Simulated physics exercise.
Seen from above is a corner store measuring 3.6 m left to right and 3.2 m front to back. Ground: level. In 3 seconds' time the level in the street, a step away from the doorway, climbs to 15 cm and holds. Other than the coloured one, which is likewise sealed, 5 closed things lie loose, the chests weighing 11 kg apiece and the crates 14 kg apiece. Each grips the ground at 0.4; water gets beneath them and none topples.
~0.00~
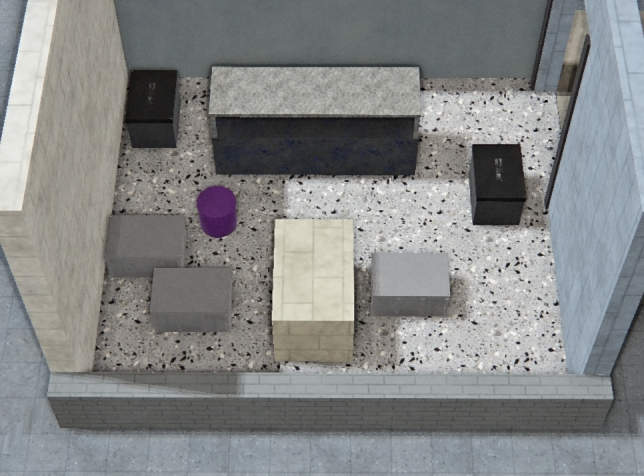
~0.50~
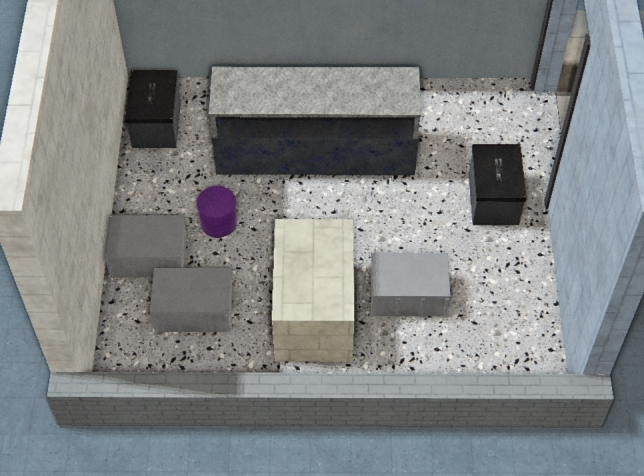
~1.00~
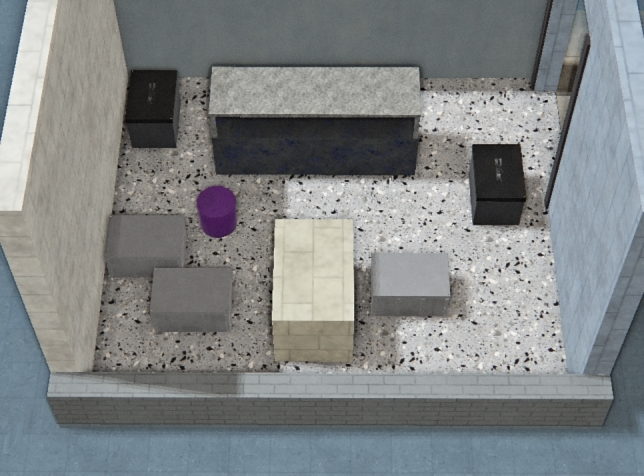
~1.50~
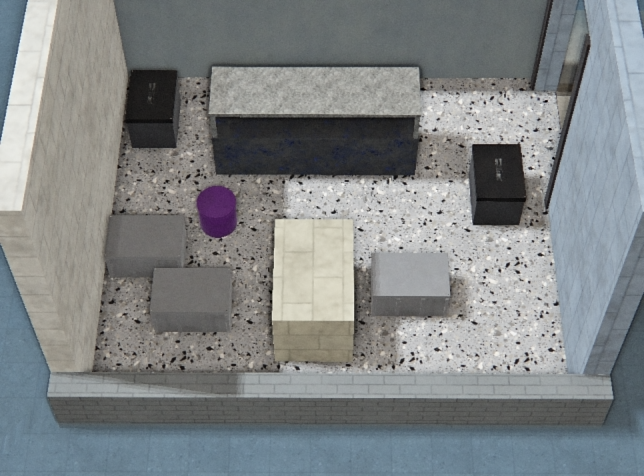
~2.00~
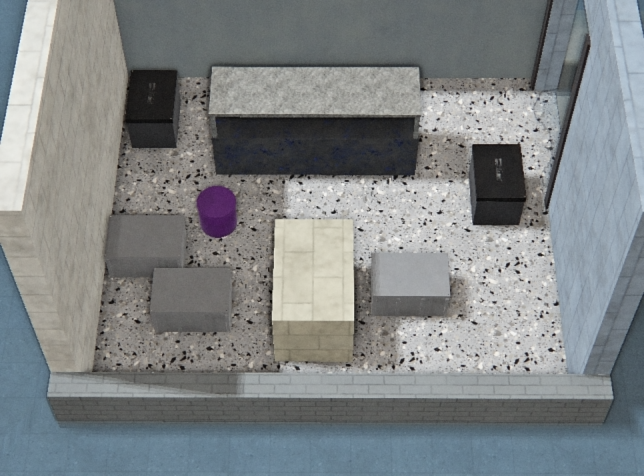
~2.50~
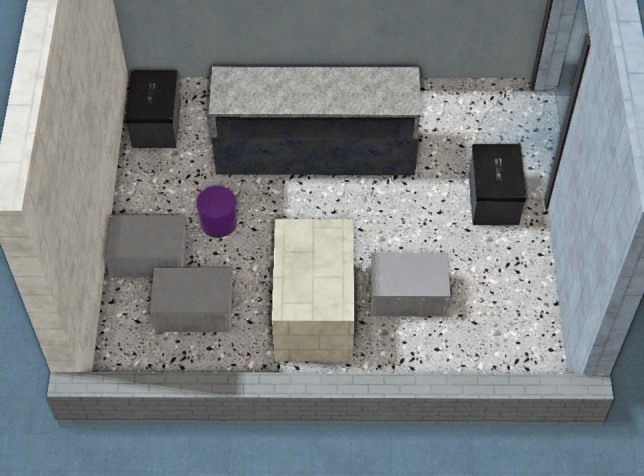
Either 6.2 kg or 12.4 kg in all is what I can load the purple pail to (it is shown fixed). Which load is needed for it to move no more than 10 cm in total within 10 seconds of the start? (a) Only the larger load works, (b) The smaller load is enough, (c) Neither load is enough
(a) Only the larger load works.
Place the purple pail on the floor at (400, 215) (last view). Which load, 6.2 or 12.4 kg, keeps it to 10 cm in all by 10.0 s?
Well, must use the heavier.
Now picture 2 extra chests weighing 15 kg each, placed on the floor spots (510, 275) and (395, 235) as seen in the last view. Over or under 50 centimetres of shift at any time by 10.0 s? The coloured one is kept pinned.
First one: Inside the limit; second one: Beyond the limit.
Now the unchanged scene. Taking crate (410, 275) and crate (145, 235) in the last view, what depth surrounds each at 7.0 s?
Around 3 cm and 6 cm.
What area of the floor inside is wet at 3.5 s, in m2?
2.0 m2.
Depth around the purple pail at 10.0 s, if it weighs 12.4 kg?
About 8 cm.
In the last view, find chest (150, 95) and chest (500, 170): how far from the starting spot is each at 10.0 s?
They sit 200 cm and 100 cm away, in the order given.
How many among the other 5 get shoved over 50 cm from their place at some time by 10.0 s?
The total is 5.
After 3.5 s the purple pail would be 0 cm from its start with 6.2 kg and 0 cm from its start with 12.4 kg; 0 cm of water round it then.
After 4.5 s the purple pail would be 0 cm from its start with 6.2 kg and 0 cm from its start with 12.4 kg; 0 cm of water round it then.
After 7.0 s the purple pail would be 0 cm from its start with 6.2 kg and 0 cm from its start with 12.4 kg; 6 cm of water round it then.
After 10.0 s the purple pail would be 34 cm from its start with 6.2 kg and 0 cm from its start with 12.4 kg; 8 cm of water round it then.
